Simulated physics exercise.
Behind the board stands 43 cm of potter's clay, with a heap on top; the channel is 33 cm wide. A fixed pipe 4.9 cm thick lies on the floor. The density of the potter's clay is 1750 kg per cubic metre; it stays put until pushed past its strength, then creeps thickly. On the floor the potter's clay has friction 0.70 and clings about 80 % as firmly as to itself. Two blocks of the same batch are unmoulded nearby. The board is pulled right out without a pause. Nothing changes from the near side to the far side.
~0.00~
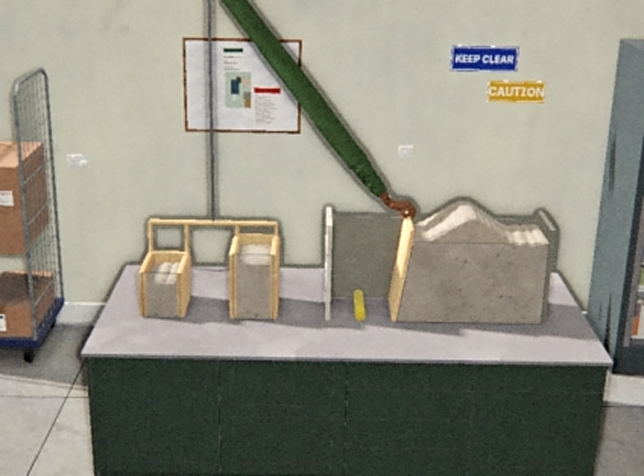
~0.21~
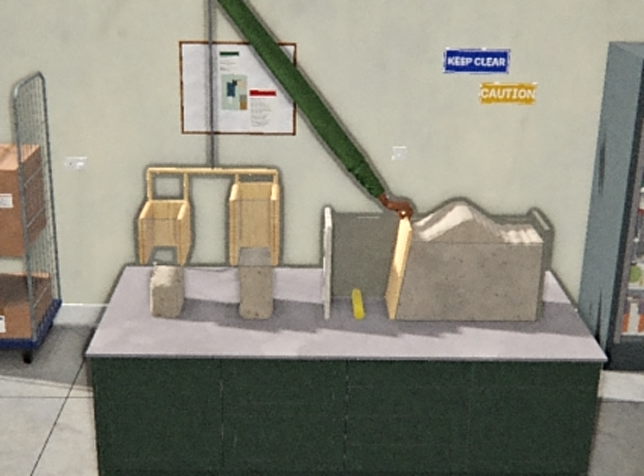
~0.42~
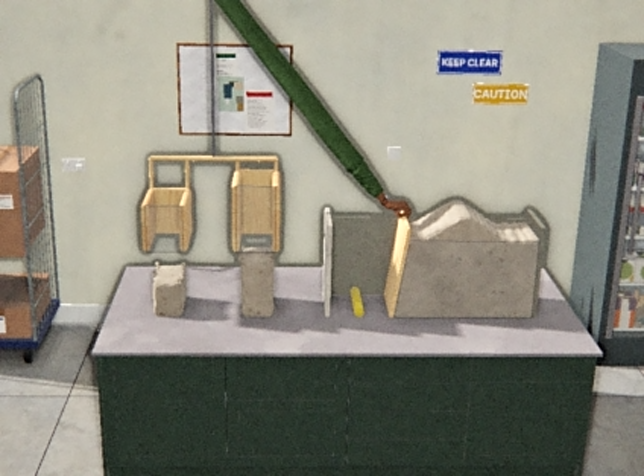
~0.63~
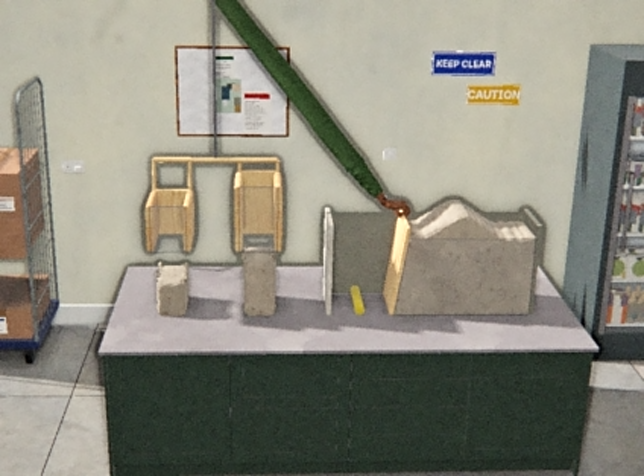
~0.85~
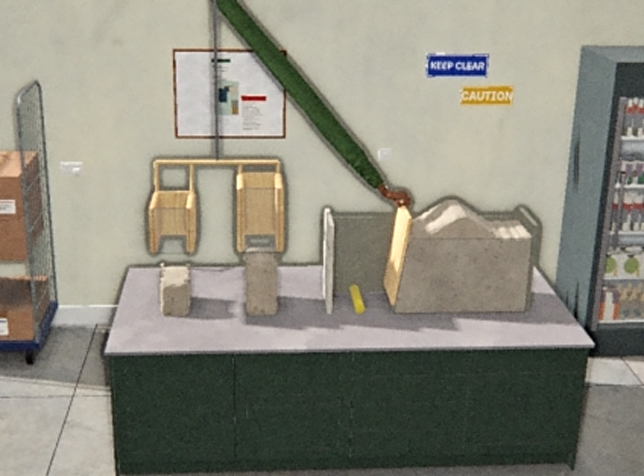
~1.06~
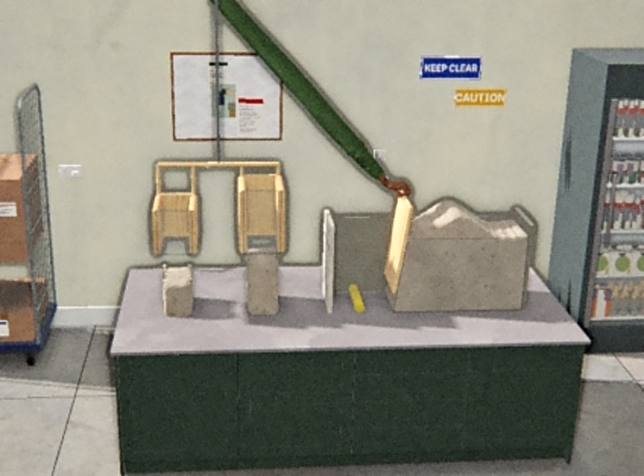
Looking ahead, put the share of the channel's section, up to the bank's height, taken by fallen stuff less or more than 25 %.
It comes out less than 25 %.
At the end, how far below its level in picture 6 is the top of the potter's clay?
About 8.5 cm.
After 1.45 s, the face still stands, with nothing on top of the pipe; the channel is 0 % full.
After 1.92 s, the face still stands, with nothing on top of the pipe; the channel is 0 % full.
After 2.39 s, the face still stands, with nothing on top of the pipe; the channel is 1 % full.
After 2.86 s, the fallen stuff reaches 19 % of the way across, with nothing on top of the pipe; the channel is 8 % full.
After 3.35 s, the fallen stuff reaches 30 % of the way across, with nothing on top of the pipe; the channel is 14 % full.
